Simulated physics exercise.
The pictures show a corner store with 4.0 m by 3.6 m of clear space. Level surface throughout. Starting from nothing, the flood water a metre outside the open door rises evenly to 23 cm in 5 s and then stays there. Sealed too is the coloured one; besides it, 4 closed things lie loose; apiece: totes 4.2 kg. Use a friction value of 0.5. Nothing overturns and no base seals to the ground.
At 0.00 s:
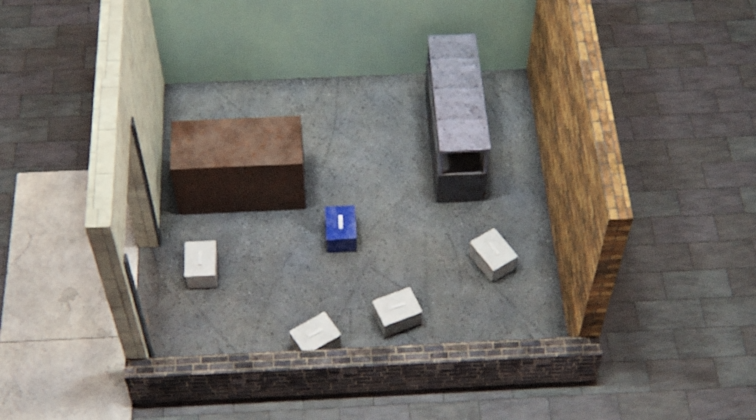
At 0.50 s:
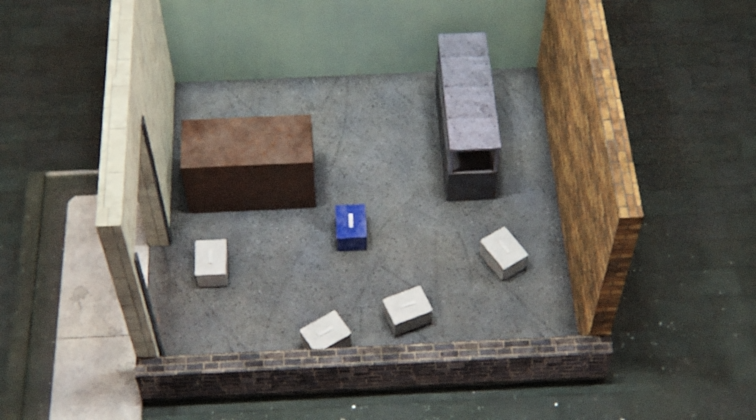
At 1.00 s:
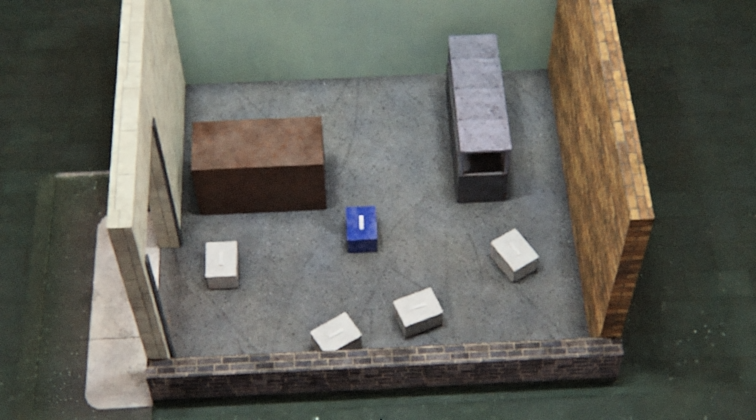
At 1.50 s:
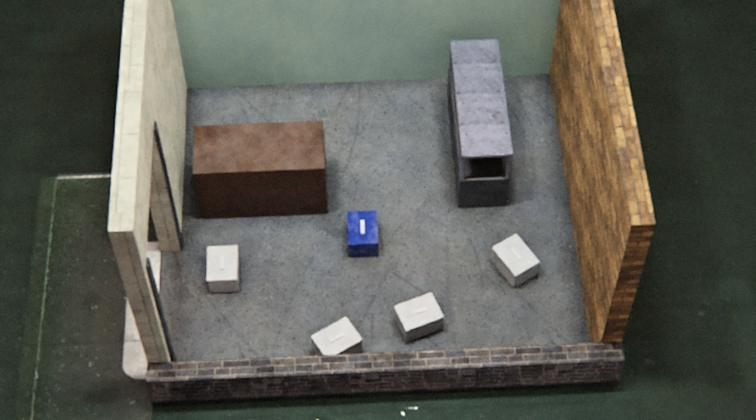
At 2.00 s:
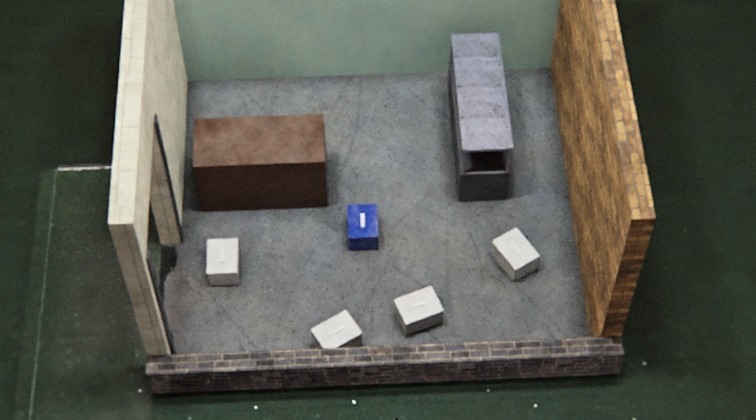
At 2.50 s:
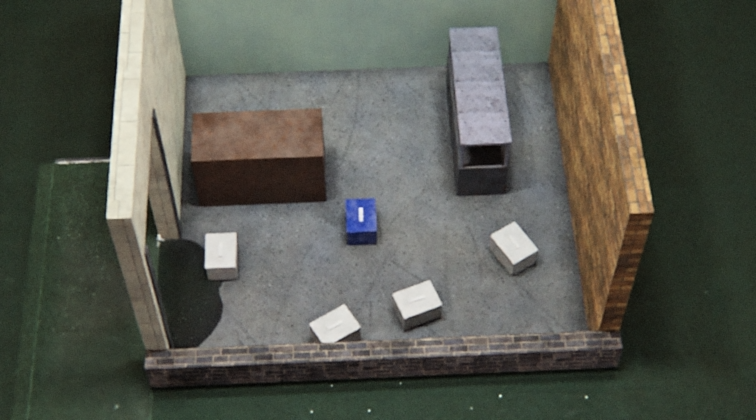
A brown block and a gray shelf stood in a small walled room, with a blue box and four white ones sitting still, as dark water surrounded it and crept in at left.
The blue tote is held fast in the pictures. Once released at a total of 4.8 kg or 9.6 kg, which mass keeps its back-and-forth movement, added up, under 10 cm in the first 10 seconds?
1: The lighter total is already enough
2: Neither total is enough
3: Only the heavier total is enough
Option 2: Neither total is enough.
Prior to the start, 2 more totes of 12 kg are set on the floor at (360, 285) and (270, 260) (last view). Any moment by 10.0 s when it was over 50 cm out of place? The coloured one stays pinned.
The first comes out above the threshold, the second above the threshold.
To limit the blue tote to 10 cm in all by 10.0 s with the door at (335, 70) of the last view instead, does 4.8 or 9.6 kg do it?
Answer: No option succeeds.
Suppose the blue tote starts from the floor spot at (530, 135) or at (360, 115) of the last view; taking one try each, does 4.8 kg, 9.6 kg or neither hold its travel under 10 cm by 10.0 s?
Log: Try 1 neither pick works; try 2 neither pick works.
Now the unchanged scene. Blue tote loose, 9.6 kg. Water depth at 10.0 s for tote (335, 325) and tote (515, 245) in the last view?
I'd estimate 16 cm for the first and 20 cm for the second.
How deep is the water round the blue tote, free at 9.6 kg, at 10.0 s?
Something like 19 centimetres.
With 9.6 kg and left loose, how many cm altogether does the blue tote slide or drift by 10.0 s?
Close to 300 cm, all told.
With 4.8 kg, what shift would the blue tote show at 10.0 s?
Roughly 250 cm.
After 3.5 s the blue tote would be 0 cm from its start with 4.8 kg and 0 cm from its start with 9.6 kg; 0 cm of water round it then.
After 4.5 s the blue tote would be 0 cm from its start with 4.8 kg and 0 cm from its start with 9.6 kg; 2 cm of water round it then.
After 7.0 s the blue tote would be 163 cm from its start with 4.8 kg and 102 cm from its start with 9.6 kg; 6 cm of water round it then.
After 10.0 s the blue tote would be 251 cm from its start with 4.8 kg and 223 cm from its start with 9.6 kg; 19 cm of water round it then.
